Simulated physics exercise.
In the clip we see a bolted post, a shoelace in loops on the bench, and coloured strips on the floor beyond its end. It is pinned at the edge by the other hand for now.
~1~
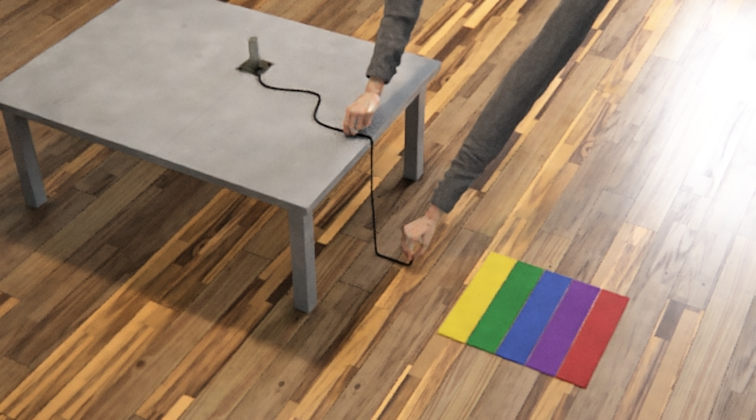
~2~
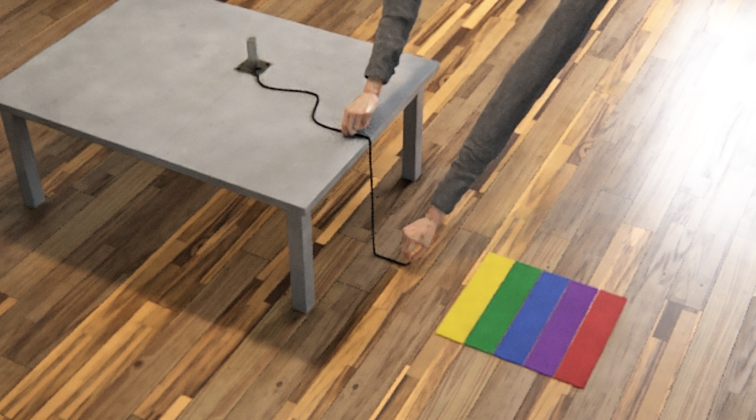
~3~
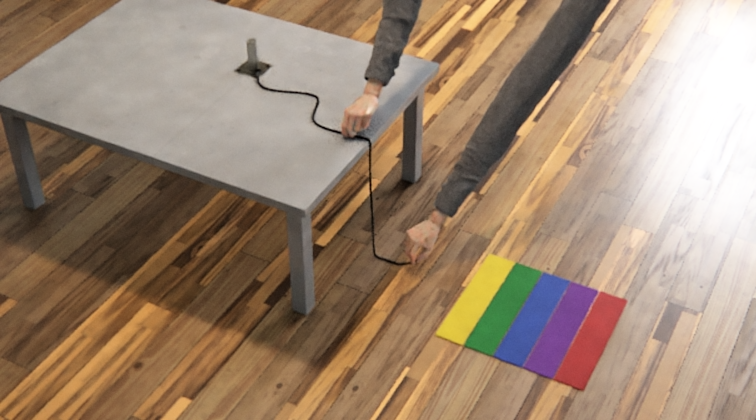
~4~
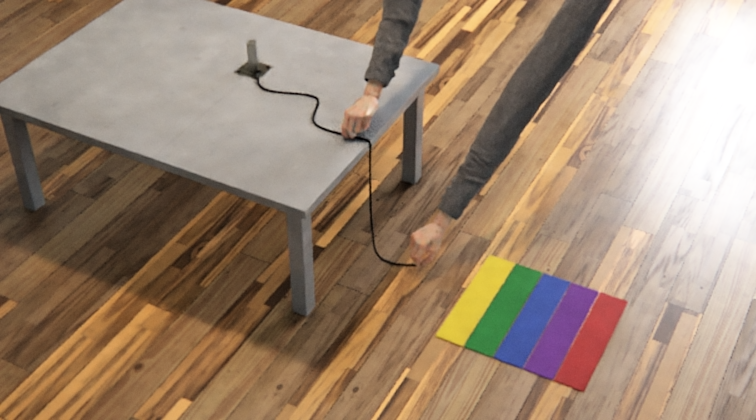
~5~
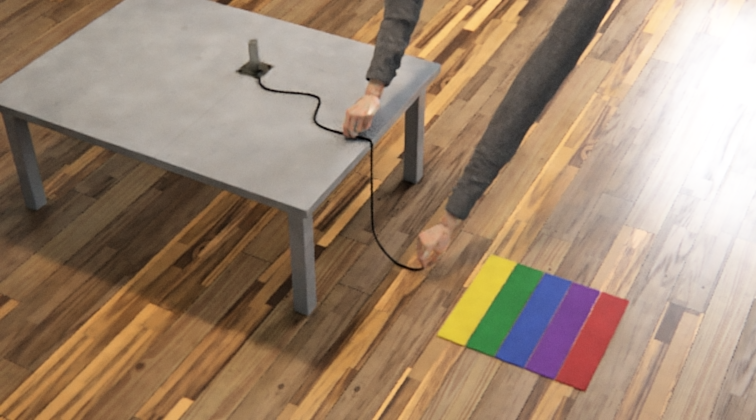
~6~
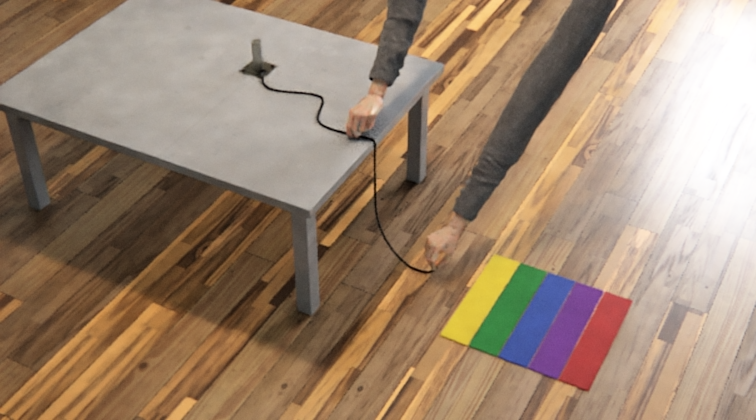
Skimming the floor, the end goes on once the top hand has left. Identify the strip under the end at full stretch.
Strip: Blue.
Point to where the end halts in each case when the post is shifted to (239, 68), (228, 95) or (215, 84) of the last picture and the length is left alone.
In that order: (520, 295), (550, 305) and (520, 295).
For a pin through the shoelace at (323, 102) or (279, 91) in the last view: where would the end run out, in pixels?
Roughly (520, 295) and (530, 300).
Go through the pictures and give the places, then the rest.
End (412, 257); yellow (461, 322); green (490, 333); blue (519, 343); purple (549, 354); red (579, 366), in the first picture.
End (412, 258); shoelace through (260, 83) (315, 94) (324, 126) (370, 153) (373, 200) (374, 248), in the second picture.
End (416, 261), in the third picture.
End (421, 264); shoelace through (260, 86) (315, 97) (324, 129) (370, 156) (371, 203) (376, 251), in the fourth picture.
End (428, 265), in the fifth picture.
End (436, 267); shoelace through (265, 85) (319, 96) (329, 128) (375, 155) (375, 202) (394, 251), in the sixth picture.
A little later, end near (489, 286); over yellow.
Next, end near (522, 297); over green.
When it is tight, end near (542, 304); over blue. Over blue.
